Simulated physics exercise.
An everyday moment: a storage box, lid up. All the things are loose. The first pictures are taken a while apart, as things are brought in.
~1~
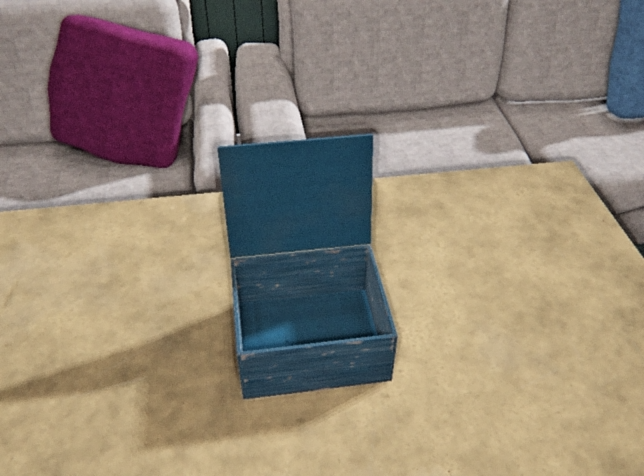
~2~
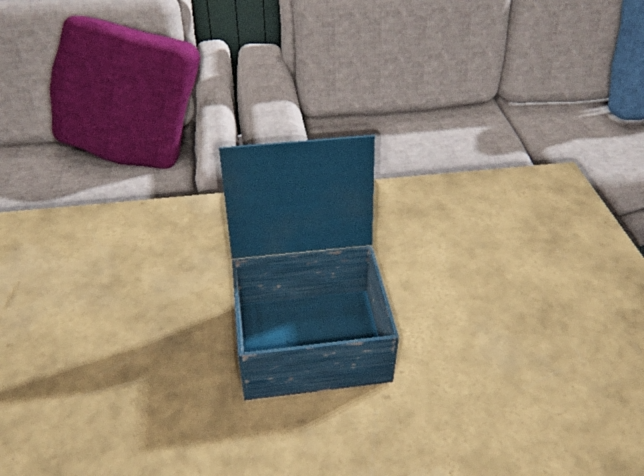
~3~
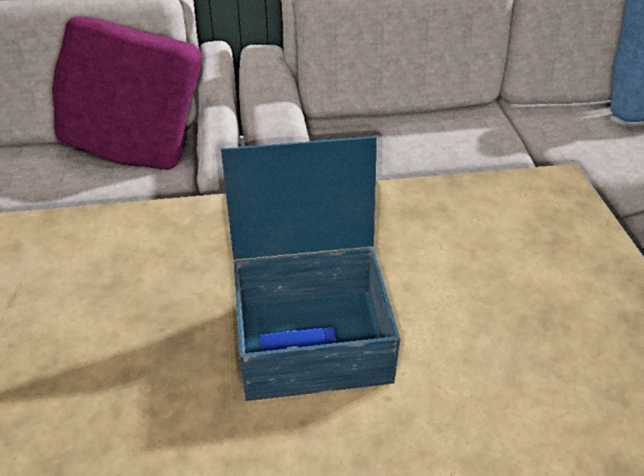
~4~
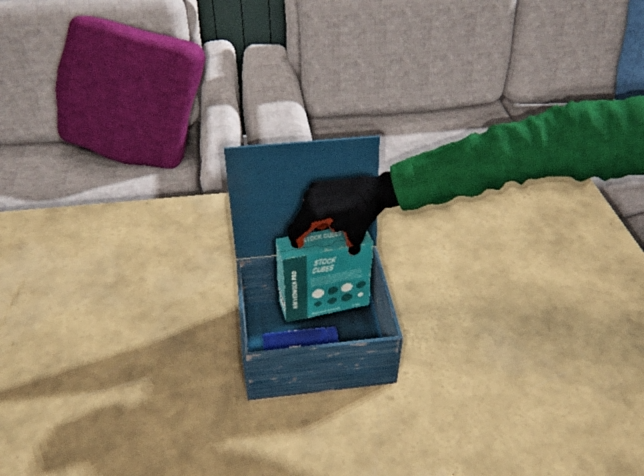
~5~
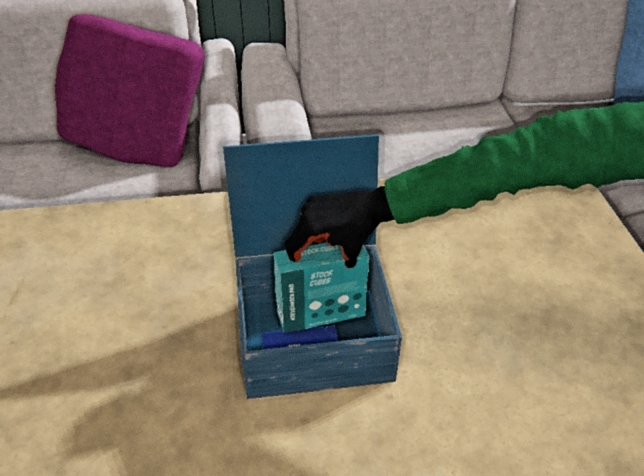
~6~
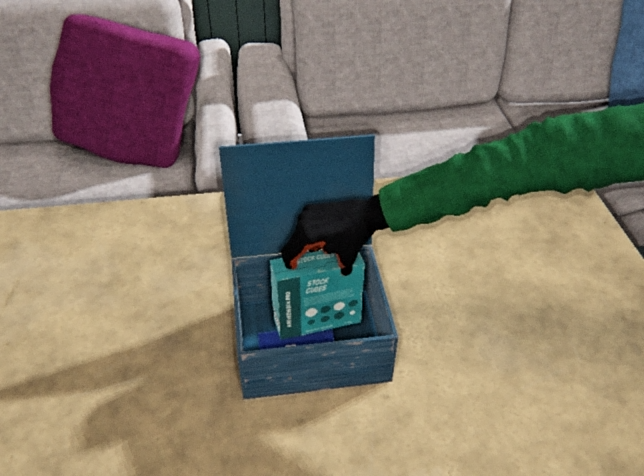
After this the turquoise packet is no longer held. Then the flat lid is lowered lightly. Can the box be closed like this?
It sits on the rim.
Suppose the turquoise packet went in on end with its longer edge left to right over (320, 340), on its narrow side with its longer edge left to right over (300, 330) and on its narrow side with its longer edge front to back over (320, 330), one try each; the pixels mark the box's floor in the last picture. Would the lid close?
First, it closes; second, it will not close; third, it will not close.
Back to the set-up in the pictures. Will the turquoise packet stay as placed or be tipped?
It ends up tilted.
Then, 0.40 s later than the last frame, turquoise packet on its side near (314, 316); blue shaker moved about its own width.
Then, 1.30 s later than the last frame, lid 79° above the rim; turquoise packet on its side near (313, 318); blue shaker moved about its own width.
Then, 1.70 s later than the last frame, lid 48° above the rim; turquoise packet on its side near (313, 318); blue shaker moved about its own width.
Then, 2.00 s later than the last frame, lid 16° above the rim; turquoise packet on its side near (313, 318); blue shaker moved about its own width.
When it is over, lid shut; lying over in the box, turquoise packet; moved from the start, blue shaker. End places, in pixels of the last picture, turquoise packet near (313, 318).
